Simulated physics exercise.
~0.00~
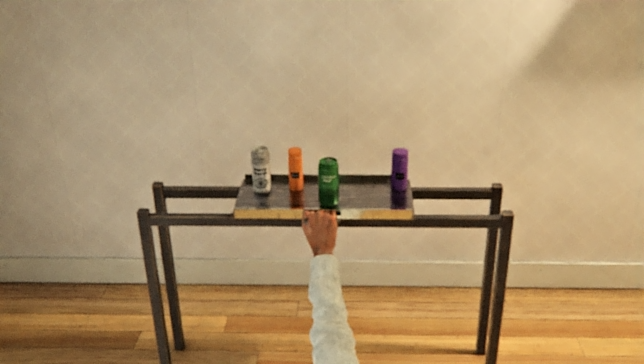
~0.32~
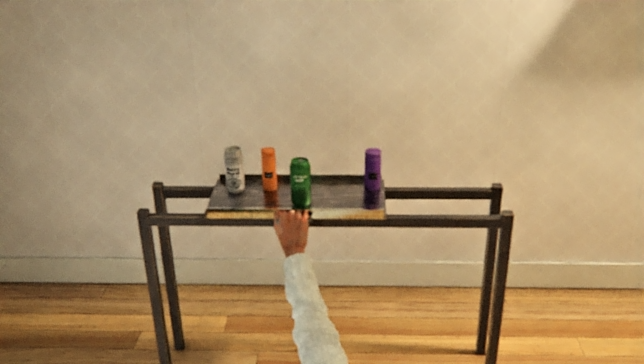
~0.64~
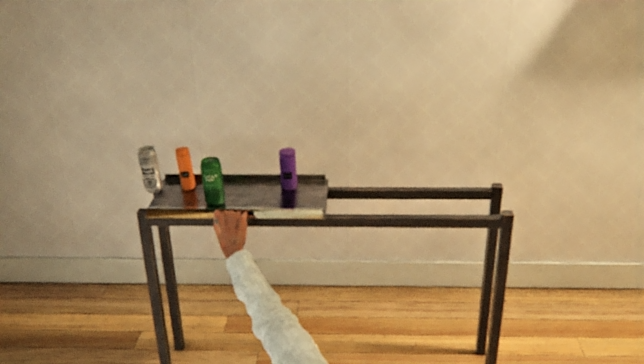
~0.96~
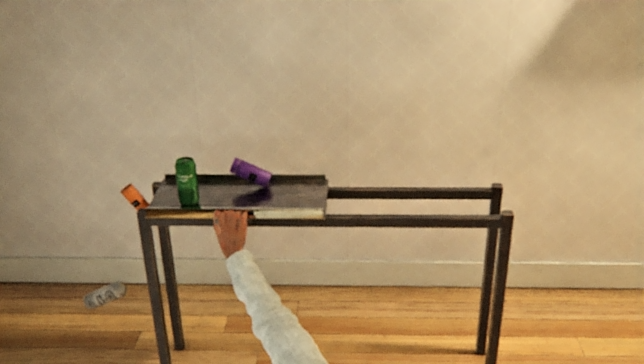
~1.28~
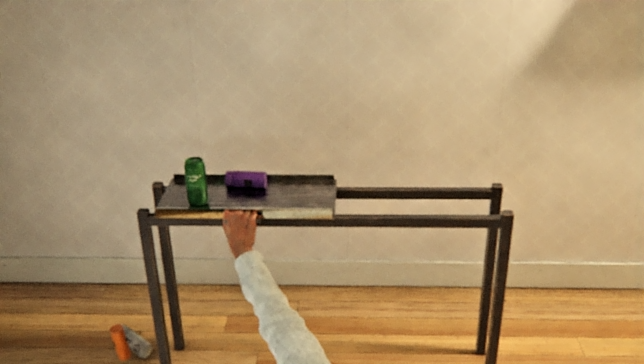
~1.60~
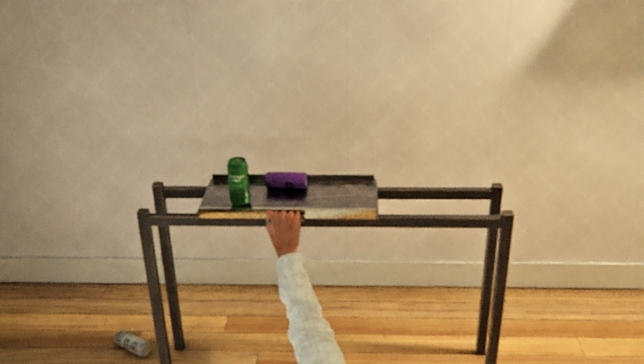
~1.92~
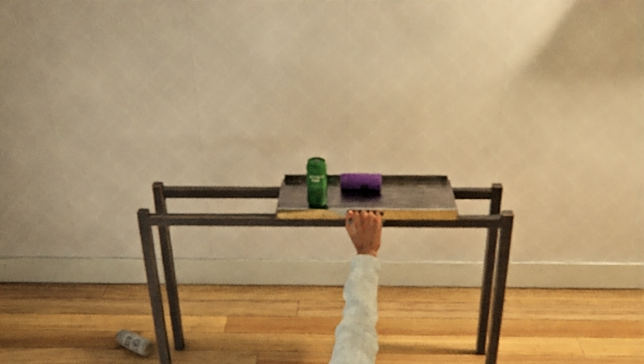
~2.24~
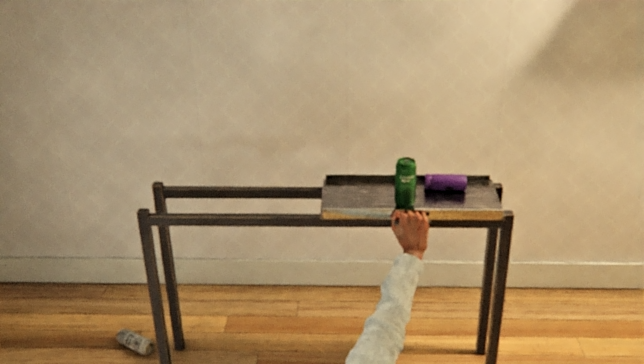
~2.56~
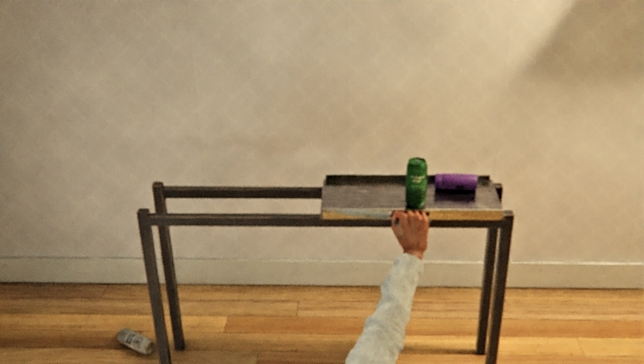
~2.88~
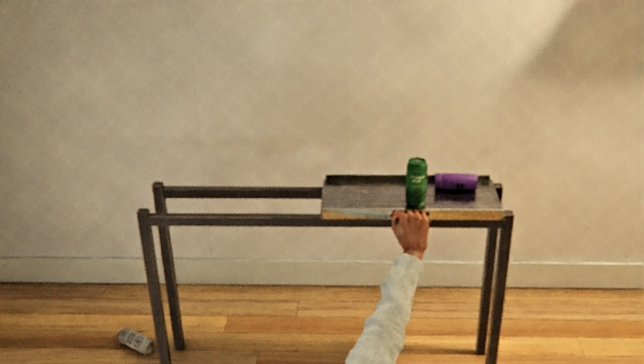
The footage shows a hand sliding a tray of four containers left along a metal frame, where the white can and orange shaker fall off and the purple shaker topples, then moving it right until it stops, with the green can upright beside the fallen purple shaker.
